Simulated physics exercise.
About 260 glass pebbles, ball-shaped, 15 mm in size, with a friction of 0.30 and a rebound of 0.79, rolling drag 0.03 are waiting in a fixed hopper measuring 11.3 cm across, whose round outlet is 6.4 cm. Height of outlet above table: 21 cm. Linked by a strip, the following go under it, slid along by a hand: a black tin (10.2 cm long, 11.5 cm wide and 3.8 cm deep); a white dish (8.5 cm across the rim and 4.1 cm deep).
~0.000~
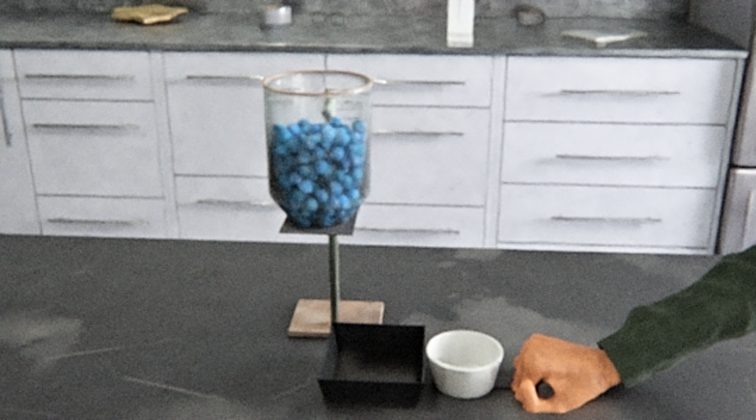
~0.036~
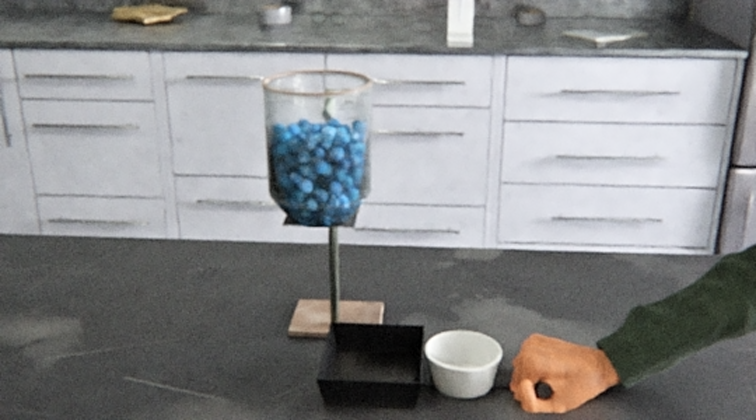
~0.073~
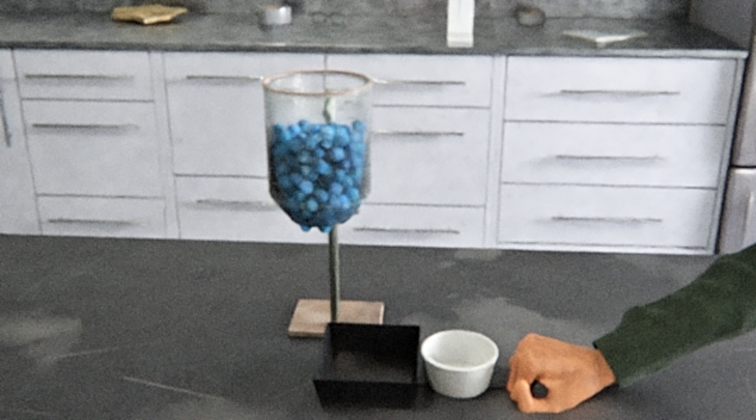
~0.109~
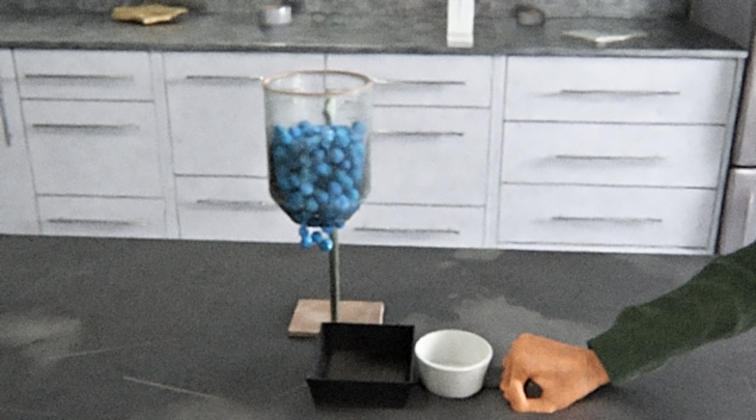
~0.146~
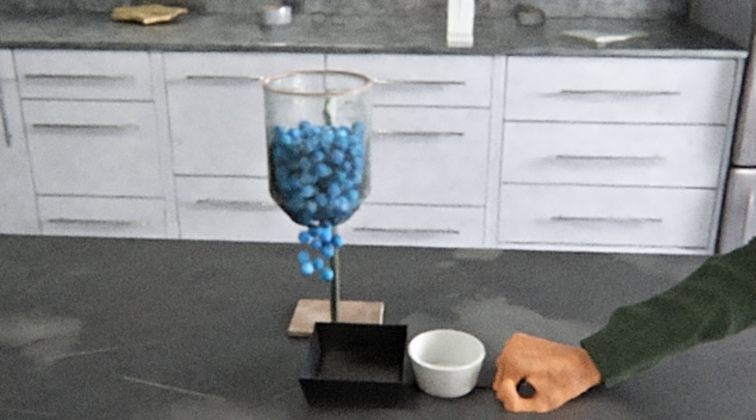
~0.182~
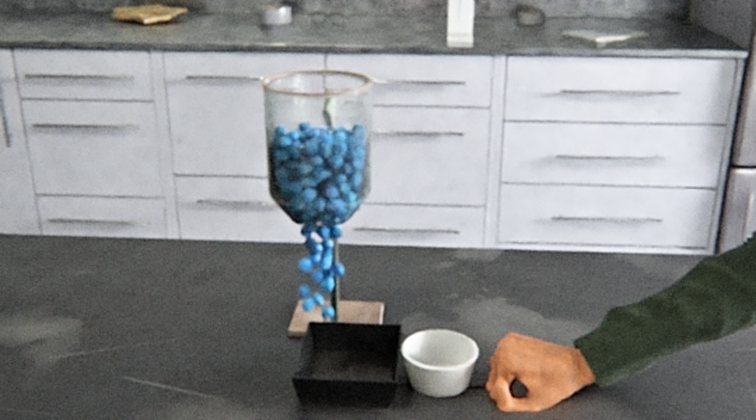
A hand slid a black tin and a white dish slowly leftward across a dark table, while blue balls began dropping in a thin stream from the bottom of a glass container on a stand.
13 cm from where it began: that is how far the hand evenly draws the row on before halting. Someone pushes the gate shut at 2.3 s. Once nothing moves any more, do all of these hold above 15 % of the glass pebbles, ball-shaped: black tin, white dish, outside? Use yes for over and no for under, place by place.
Black tin: Yes; white dish: Yes; outside: Yes.
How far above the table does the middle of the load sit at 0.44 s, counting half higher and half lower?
24 cm or so.
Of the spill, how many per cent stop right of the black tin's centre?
I'd say close to 50 per cent of the spill.
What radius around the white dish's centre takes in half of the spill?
Roughly 48 centimetres.
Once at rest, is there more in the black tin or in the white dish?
In the black tin.
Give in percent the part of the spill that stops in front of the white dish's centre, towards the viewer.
Around 40 per cent of the spill.
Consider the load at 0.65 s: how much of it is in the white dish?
Roughly 5 percent.
Then, at 0.44 s, hopper 65 %, black tin 25 %, in the air 10 %; middle of all pieces on or above the table near (317, 233).
After 0.65 s, hopper 40 %, black tin 35 %, white dish 5 %, in the air 15 %; middle of all pieces on or above the table near (303, 276).
Then, at 0.84 s, outside 10 %, hopper 25 %, black tin 40 %, white dish 15 %, in the air 15 %; middle of all pieces on or above the table near (300, 308).
After 1.03 s, outside 10 %, hopper 5 %, black tin 45 %, white dish 20 %, in the air 15 %; middle of all pieces on or above the table near (300, 334).
By 3.4 s all is still; outside 25 %, hopper 0 %, black tin 50 %, white dish 25 %.
